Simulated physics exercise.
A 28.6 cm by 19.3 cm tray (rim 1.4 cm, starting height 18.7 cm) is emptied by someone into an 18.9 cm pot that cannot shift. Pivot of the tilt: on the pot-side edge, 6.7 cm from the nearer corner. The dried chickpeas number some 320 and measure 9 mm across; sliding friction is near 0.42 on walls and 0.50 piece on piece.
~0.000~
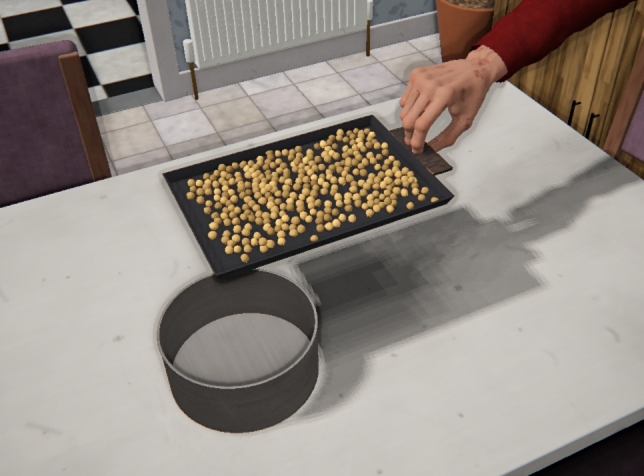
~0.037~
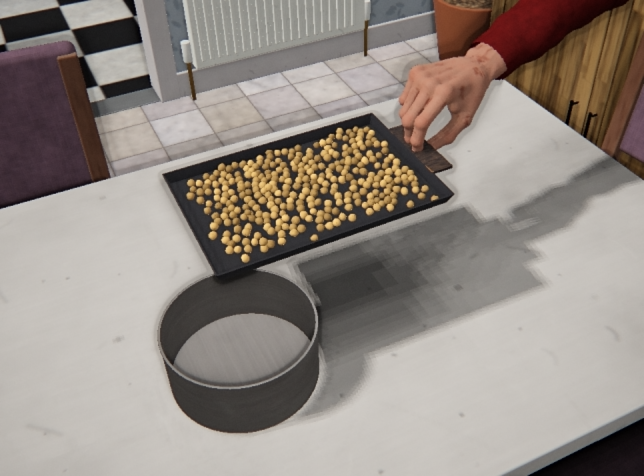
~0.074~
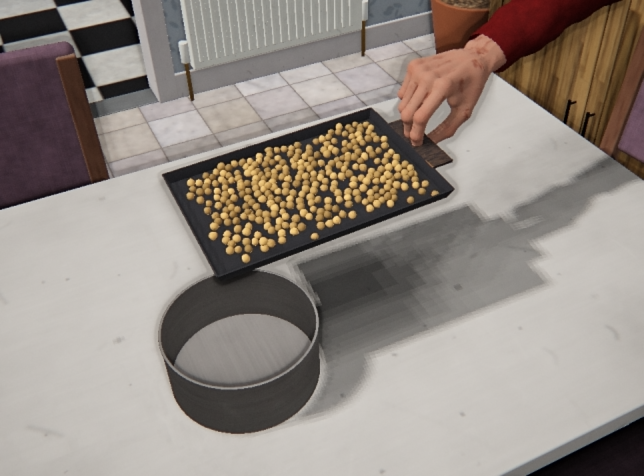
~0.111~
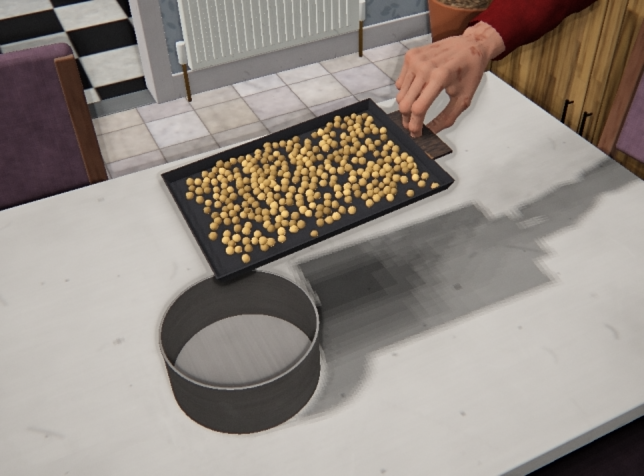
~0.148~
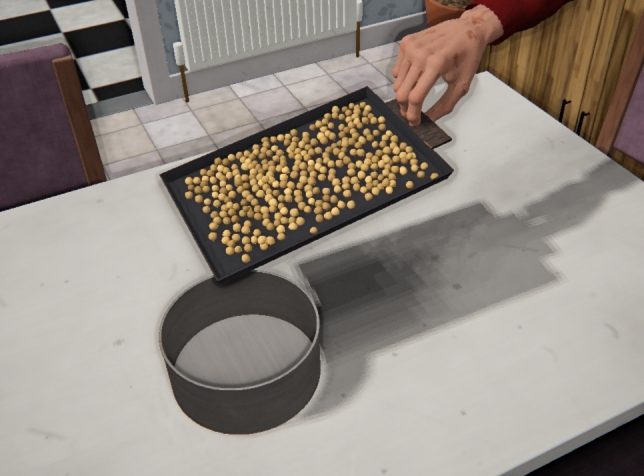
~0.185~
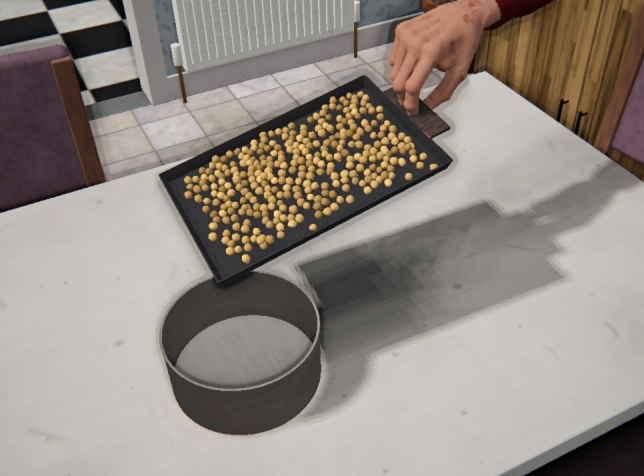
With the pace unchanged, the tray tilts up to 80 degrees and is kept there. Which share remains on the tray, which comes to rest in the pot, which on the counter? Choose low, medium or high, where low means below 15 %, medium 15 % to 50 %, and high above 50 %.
Shares - tray: Low, pot: High, counter: Medium.
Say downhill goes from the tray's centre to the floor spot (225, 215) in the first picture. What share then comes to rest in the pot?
The share comes to about 30 in a hundred.
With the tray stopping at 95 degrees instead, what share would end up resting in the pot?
Around 65 %, I reckon.
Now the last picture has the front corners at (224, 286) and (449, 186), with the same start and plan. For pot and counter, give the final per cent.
Pot: 70, counter: 30.
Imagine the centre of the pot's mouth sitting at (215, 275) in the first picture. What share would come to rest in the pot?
It would come to around 35 percent.
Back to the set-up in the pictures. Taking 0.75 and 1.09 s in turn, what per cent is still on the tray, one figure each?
Sequence: 75; 10.
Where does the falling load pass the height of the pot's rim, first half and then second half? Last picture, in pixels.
Earlier half at about (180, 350), later half at about (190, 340) in pixels.
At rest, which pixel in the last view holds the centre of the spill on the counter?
You'll find it at about pixel (119, 374).
After 0.53 s, tilt 46 degrees; the tray holds 100 %, the pot 0 %.
Then, at 0.75 s, tilt 67 degrees; the tray holds 75 %, the pot 0 %.
After 1.09 s, tilt 80 degrees; the tray holds 10 %, the pot 50 %.
At rest (2.0 s), tray 0 %, pot 65 %, counter 35 %.
